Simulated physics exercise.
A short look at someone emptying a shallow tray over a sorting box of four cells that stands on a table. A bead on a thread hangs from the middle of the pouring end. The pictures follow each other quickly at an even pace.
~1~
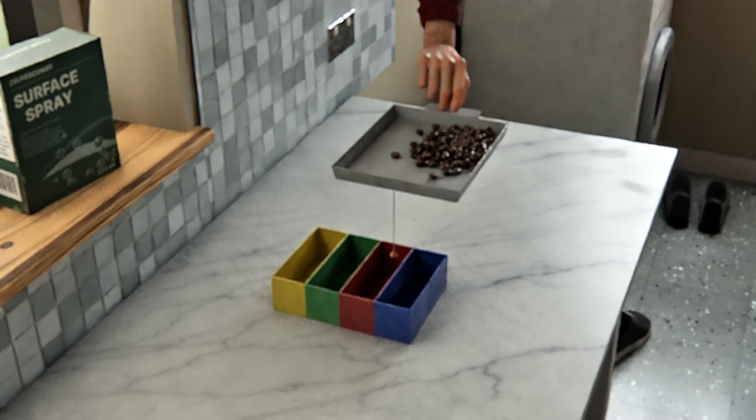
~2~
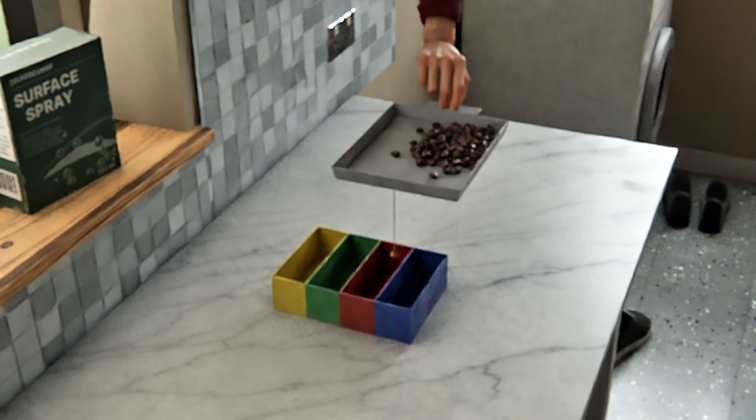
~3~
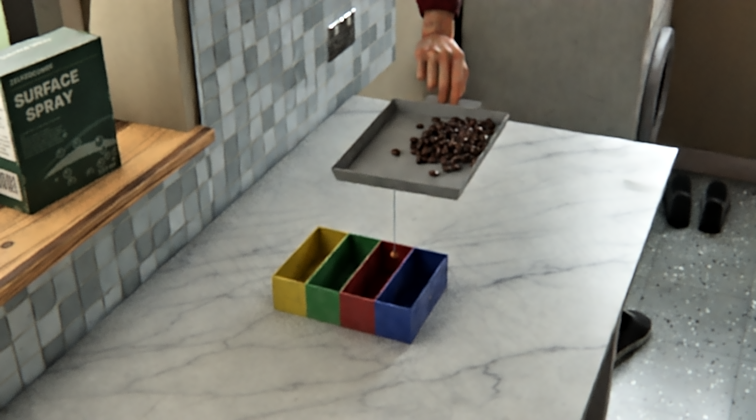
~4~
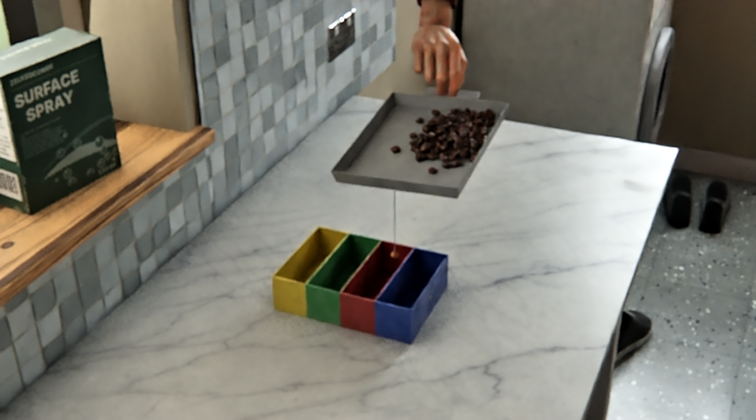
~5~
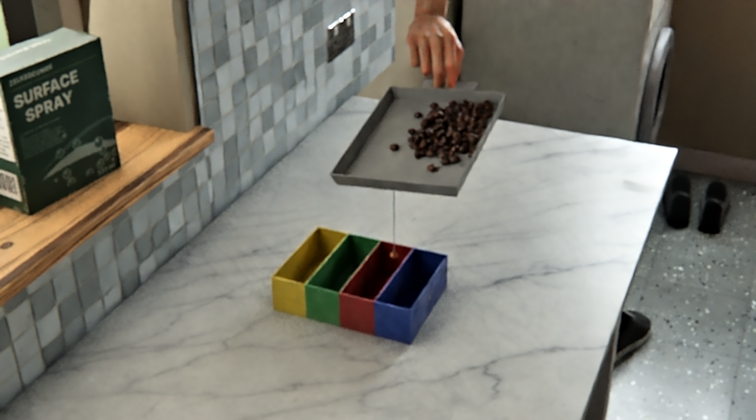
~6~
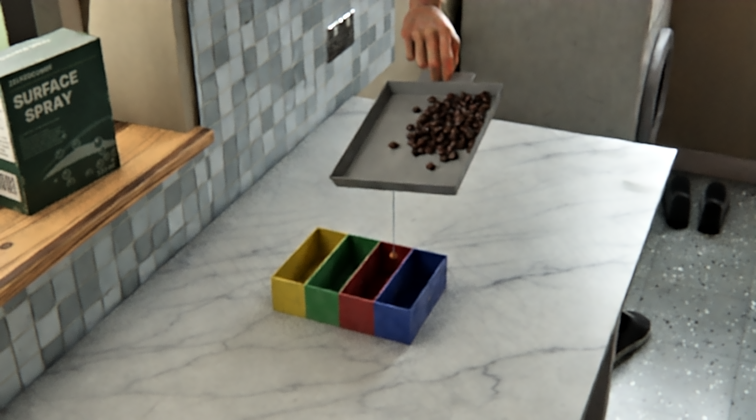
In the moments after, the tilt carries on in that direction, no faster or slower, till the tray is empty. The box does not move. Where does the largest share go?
Fullest: The green cell.
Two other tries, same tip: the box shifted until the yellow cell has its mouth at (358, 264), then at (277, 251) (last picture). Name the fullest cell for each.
At the first place yellow, at the second the red one.
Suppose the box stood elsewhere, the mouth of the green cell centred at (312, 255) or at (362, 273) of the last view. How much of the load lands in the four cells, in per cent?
Near 100 % and 90 %.
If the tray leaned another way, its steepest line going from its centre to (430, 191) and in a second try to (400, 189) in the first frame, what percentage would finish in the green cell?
In turn 0 and 10 in a hundred.
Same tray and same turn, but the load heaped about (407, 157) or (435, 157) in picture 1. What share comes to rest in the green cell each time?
Roughly 60 per cent, and 70 per cent.
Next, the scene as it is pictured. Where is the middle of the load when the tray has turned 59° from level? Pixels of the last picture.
Around (363, 177).
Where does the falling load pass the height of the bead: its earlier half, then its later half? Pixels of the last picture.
First near (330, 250), later near (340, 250).
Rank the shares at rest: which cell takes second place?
Next in line is yellow.
Soon, tray tipped steeply; nearly all on the tray; a stray few in the green cell; a small part falling or outside the box.
A while on, tray tipped right over; about a third on the tray; about a quarter in the green cell; about a quarter in the yellow cell; a small part in the red cell; a small part falling or outside the box.
Towards the end, tray tipped past a quarter turn; about two thirds in the green cell; about a quarter in the yellow cell; a small part in the red cell; a stray few falling or outside the box.
Finally, tray tipped past a quarter turn; about two thirds in the green cell; about a quarter in the yellow cell; a small part in the red cell; none in the blue cell; a stray few outside the box.
